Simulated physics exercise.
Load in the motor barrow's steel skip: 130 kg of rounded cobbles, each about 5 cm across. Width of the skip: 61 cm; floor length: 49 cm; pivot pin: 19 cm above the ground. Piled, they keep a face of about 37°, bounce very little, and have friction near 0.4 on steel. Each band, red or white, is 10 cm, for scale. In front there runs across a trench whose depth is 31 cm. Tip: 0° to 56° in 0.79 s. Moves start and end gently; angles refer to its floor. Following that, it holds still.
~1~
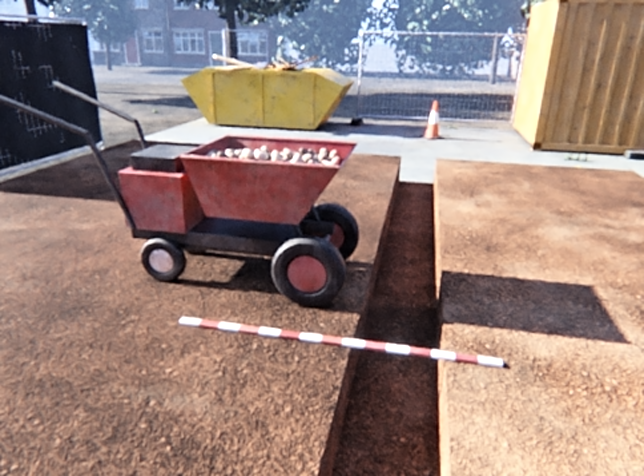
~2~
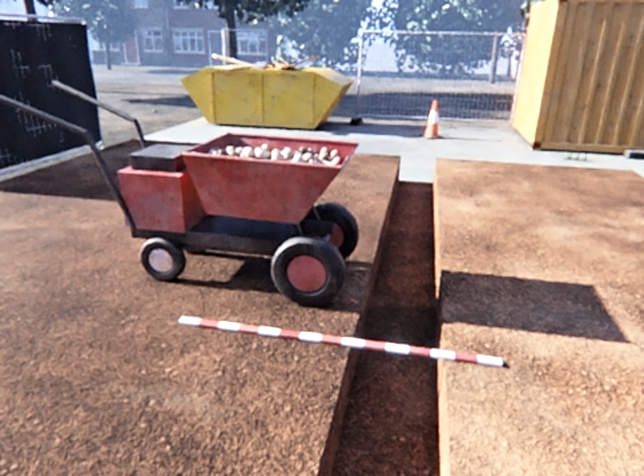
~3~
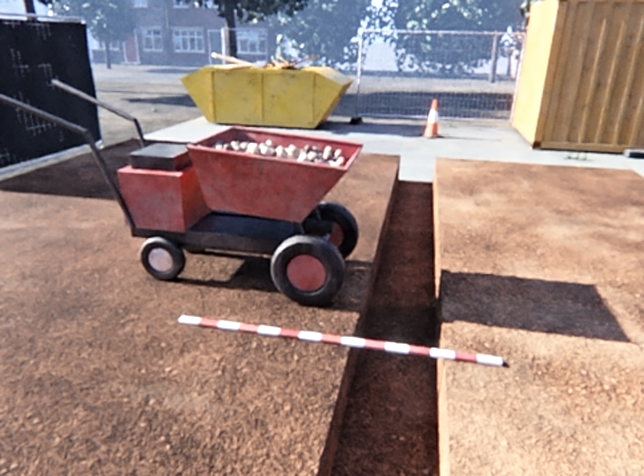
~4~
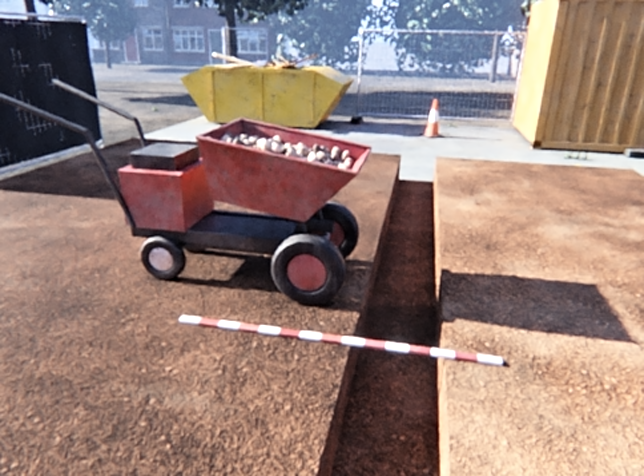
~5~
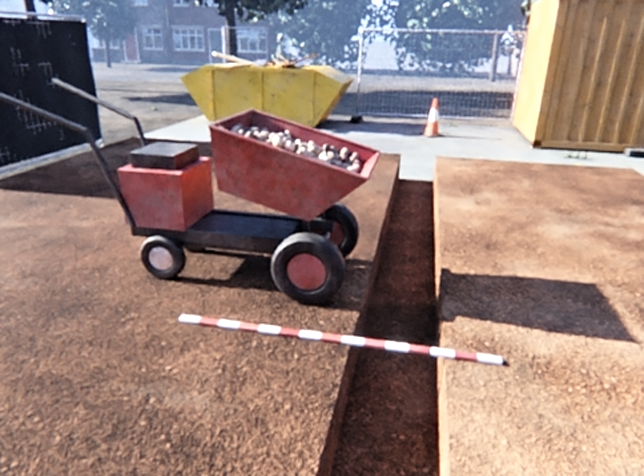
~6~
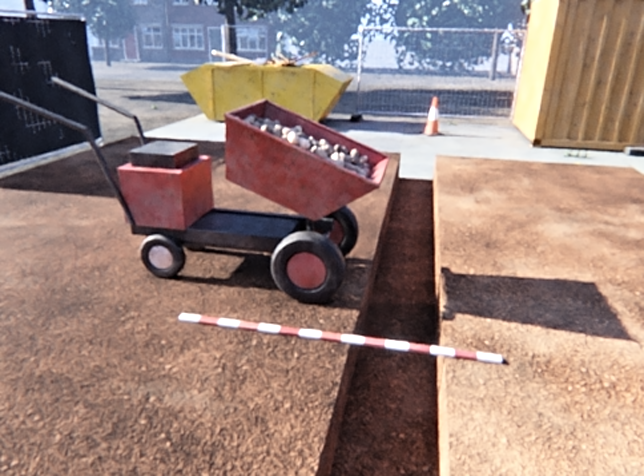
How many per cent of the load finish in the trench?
About 17 per cent.
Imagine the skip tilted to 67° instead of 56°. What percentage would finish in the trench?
I'd guess some 35 in a hundred.
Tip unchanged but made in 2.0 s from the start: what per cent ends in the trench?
With that change, it comes to around 25 per cent.
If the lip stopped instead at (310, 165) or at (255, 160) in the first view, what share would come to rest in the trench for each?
Roughly 30 in a hundred, then 40 in a hundred.
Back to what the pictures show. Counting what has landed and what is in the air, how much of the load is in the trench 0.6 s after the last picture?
Roughly 5 percent of the load.
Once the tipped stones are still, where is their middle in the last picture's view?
Around (467, 293).
Then, 0.3 s after the last picture the floor is at 47°, 100 % in the skip; the foremost stones are at (396, 208).
Then, 0.6 s after the last picture the floor is at 56°, 93 % in the skip, 5 % in the trench, 2 % past the trench; the foremost stones are at (459, 266).
Then, 0.9 s after the last picture the floor is at 56°, 67 % in the skip, 7 % in the trench, 26 % past the trench; the foremost stones are at (548, 300).
Then, 2.9 s after the last picture the floor is at 56°, 53 % in the skip, 17 % in the trench, 31 % past the trench; the foremost stones are past the picture's edge.
